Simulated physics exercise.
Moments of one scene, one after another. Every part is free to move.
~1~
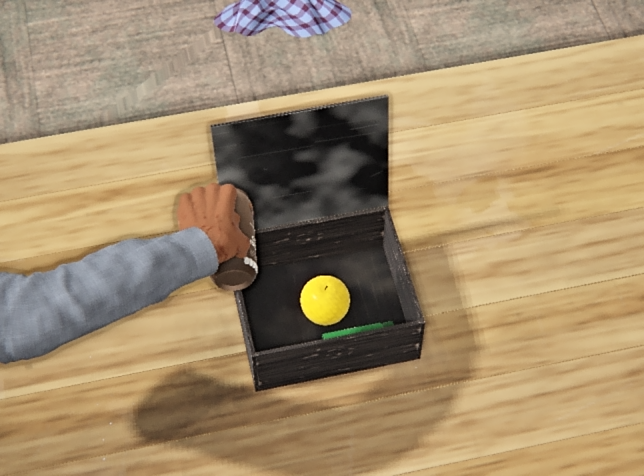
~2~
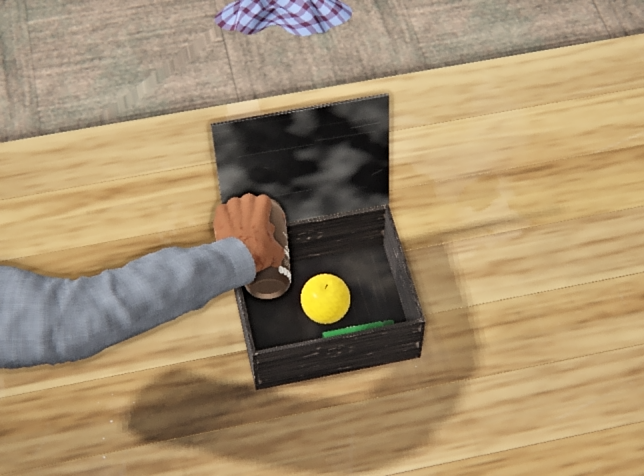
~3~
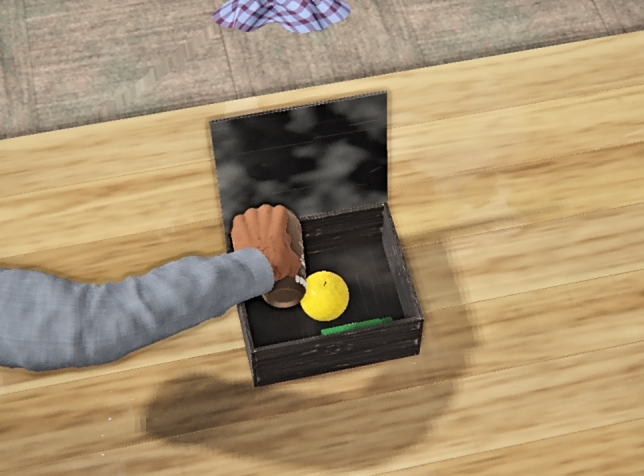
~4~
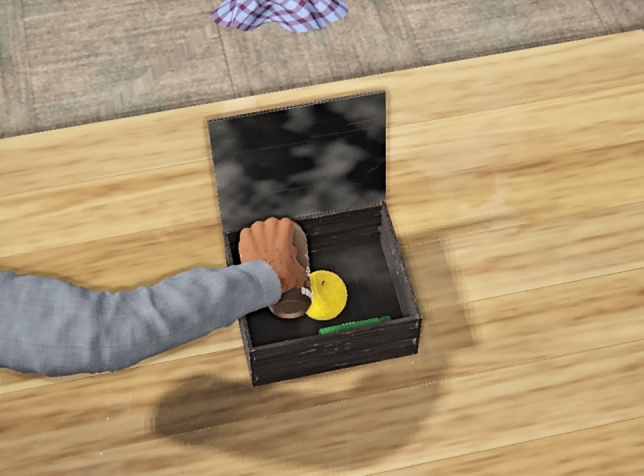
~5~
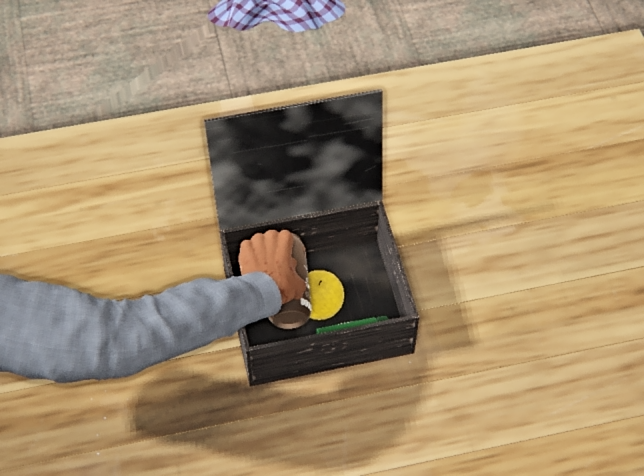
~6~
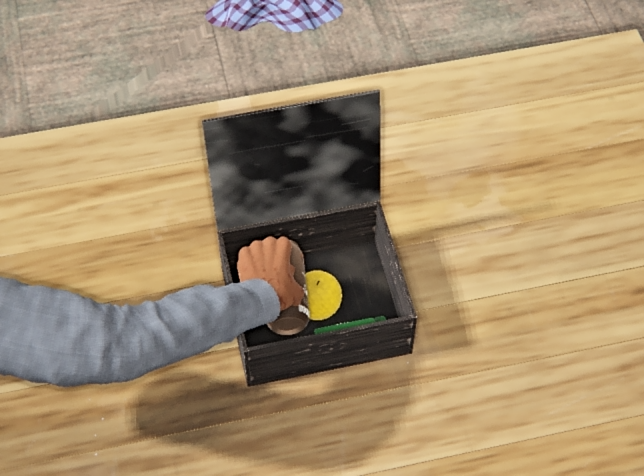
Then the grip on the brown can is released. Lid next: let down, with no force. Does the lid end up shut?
Yes, the box ends up covered.
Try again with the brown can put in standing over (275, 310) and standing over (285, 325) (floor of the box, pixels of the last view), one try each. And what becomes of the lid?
The first attempt leaves the lid partly open, while the second leaves it partly open.
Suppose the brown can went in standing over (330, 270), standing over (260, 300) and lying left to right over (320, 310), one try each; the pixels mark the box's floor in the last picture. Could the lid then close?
On try one it won't go down; on try two it won't go down; on try three it fits down fine.
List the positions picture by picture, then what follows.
The first frame shows coming down.
The second frame shows coming down.
The third frame shows coming down.
The fourth frame shows coming down.
The fifth frame shows coming down.
The sixth frame shows in place under the hand.
Then, 1.20 s on from there, lid starting down; brown can shifted about its own width near (262, 308); yellow apple shifted a little.
Then, 1.80 s on from there, lid 40° above the rim; brown can shifted about its own width near (262, 308); yellow apple shifted a little.
In the end, lid shut; moved from the start, brown can; the other 2 unmoved. At the end, from the last picture's camera, brown can near (262, 308).
